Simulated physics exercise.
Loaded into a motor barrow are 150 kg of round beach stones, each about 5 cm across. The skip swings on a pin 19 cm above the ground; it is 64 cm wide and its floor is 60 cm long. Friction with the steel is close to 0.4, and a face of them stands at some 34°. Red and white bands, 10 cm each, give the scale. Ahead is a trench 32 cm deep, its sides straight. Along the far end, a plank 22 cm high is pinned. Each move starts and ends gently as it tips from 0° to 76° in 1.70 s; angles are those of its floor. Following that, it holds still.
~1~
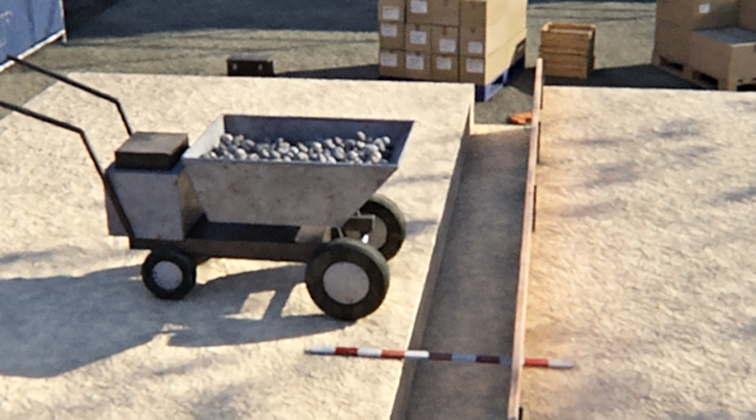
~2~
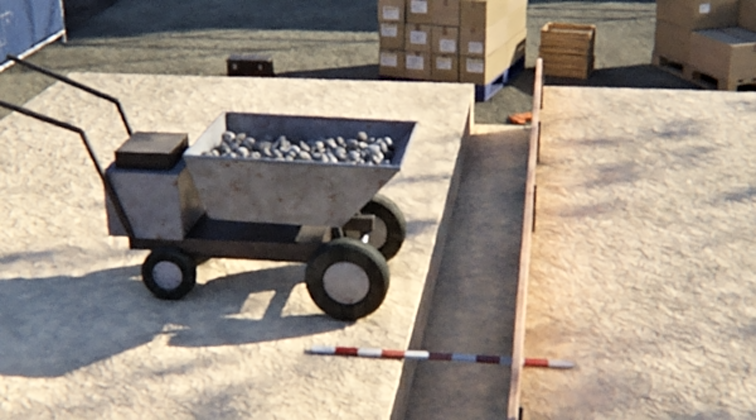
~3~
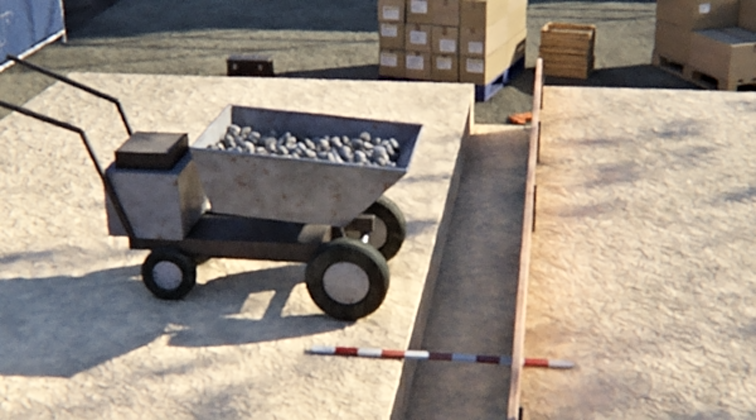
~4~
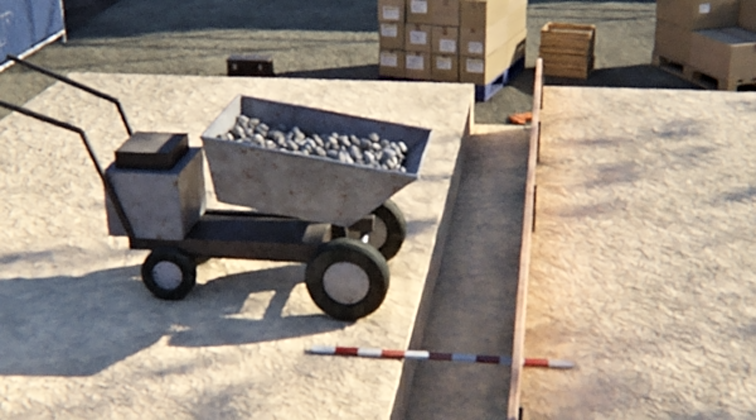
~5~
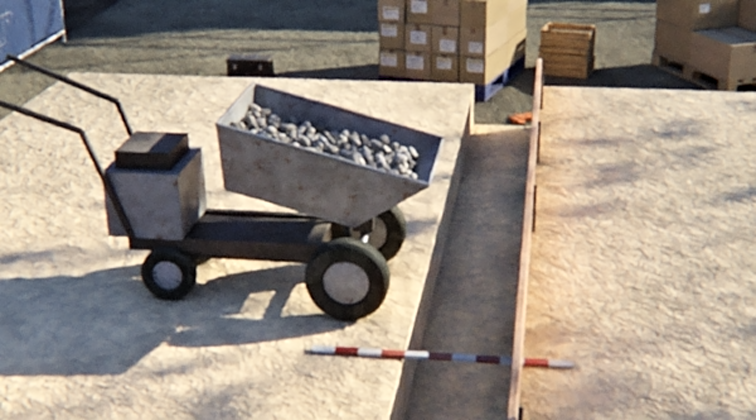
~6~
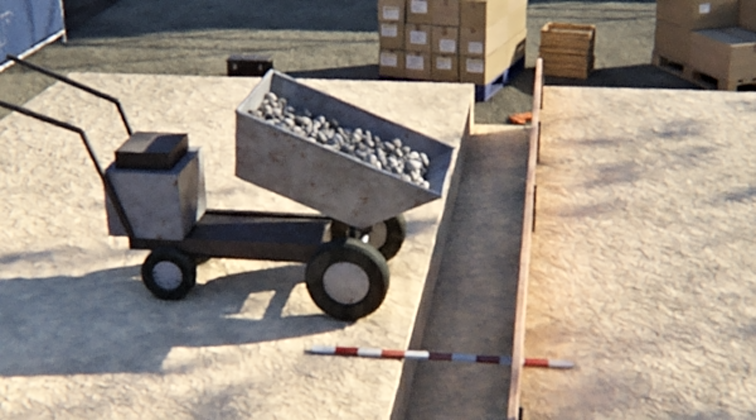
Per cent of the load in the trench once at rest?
About 86 %.
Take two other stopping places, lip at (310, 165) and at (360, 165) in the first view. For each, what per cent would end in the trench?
From the first spot near 100, from the second near 100 per cent.
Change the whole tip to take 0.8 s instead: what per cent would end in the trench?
It'd be some 80 per cent.
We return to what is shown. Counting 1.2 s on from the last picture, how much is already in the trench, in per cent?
I'd put it near 45 per cent.
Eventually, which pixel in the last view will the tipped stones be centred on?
Near (489, 344).
Then, 0.7 s after the last picture the floor is at 64°, 97 % in the skip, 3 % in the trench; the foremost stones are at (509, 280).
Then, 1.2 s after the last picture the floor is at 76°, 41 % in the skip, 46 % in the trench, 13 % past the trench; the foremost stones are at (646, 305).
Then, 1.6 s after the last picture the floor is at 76°, 15 % in the skip, 71 % in the trench, 14 % past the trench; the foremost stones are at (708, 307).
Then, 3.5 s after the last picture the floor is at 76°, 0 % in the skip, 86 % in the trench, 14 % past the trench; the foremost stones are at (727, 309).
